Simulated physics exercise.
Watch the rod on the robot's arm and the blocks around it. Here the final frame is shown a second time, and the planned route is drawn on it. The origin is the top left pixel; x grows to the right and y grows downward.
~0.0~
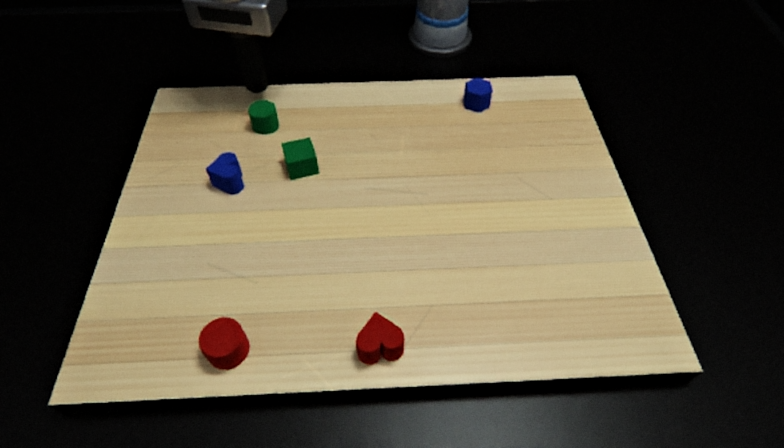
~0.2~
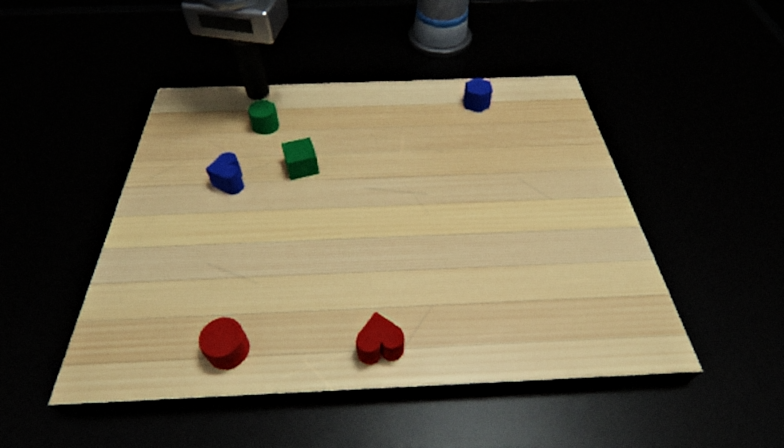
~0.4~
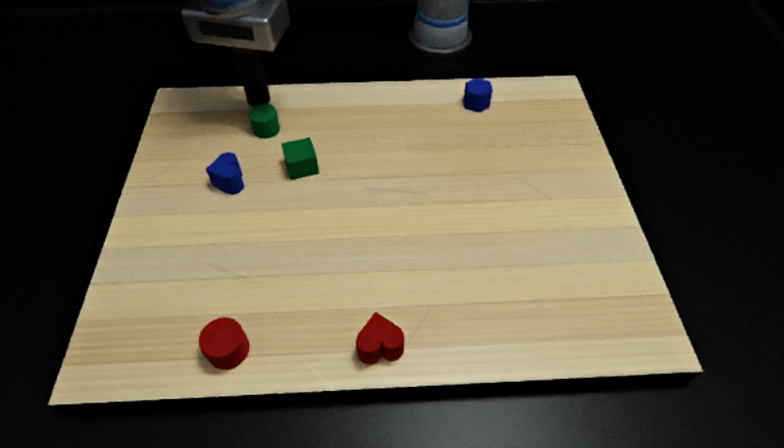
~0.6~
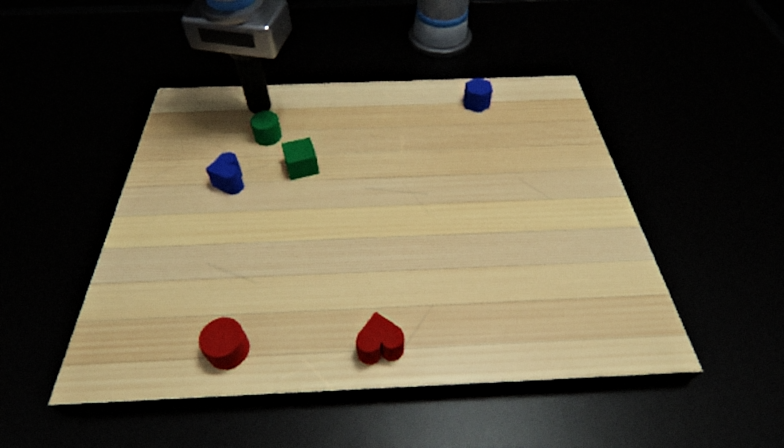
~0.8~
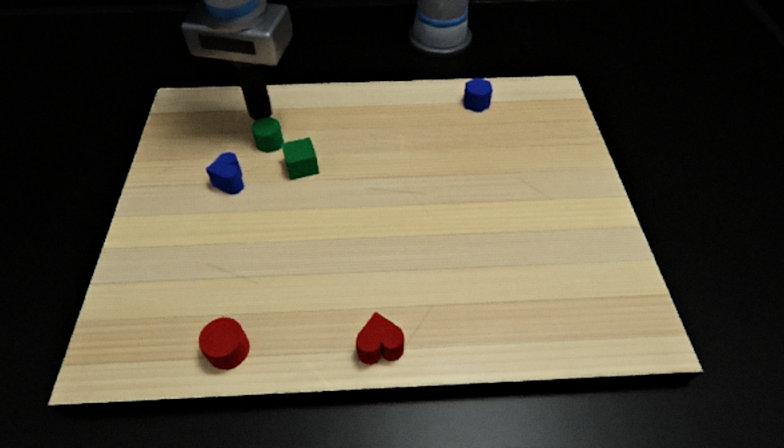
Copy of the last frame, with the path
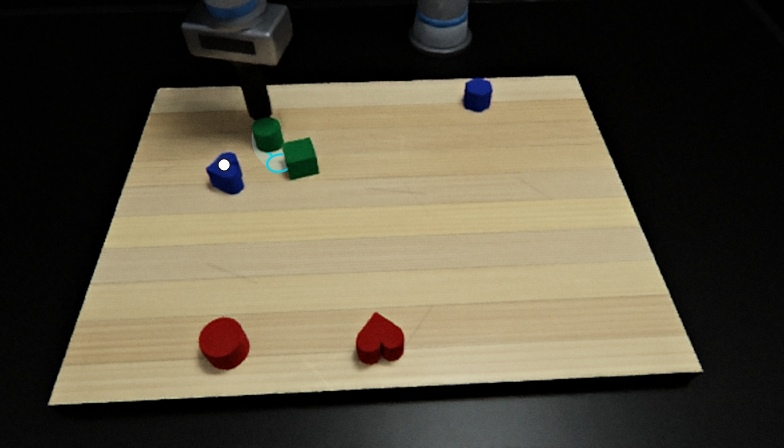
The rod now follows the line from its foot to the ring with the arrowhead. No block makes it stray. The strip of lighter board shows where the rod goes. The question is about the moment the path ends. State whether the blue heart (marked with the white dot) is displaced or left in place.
Stays where it is.
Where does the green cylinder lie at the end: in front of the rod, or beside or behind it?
Ahead of the rod.
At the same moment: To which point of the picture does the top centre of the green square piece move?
I think it will end close to (307, 161).
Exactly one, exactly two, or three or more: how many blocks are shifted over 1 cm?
I count two.
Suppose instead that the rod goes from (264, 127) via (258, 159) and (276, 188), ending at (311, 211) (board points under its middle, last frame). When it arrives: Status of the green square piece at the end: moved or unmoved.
The push reaches it.
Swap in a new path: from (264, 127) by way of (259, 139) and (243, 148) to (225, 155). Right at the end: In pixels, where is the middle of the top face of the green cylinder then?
Located at (266, 137).
Drawn move, from (264, 127) through (264, 140) and (269, 152) to (279, 163); the dot is on the blue heart.
The first path, step by step. Halfway along, rod (262, 133); green cylinder (270, 145); green square piece (302, 153), turned 20° anticlockwise.
At the end, rod (276, 150); blue heart still; green cylinder (276, 165); green square piece (307, 161), turned 70° anticlockwise.
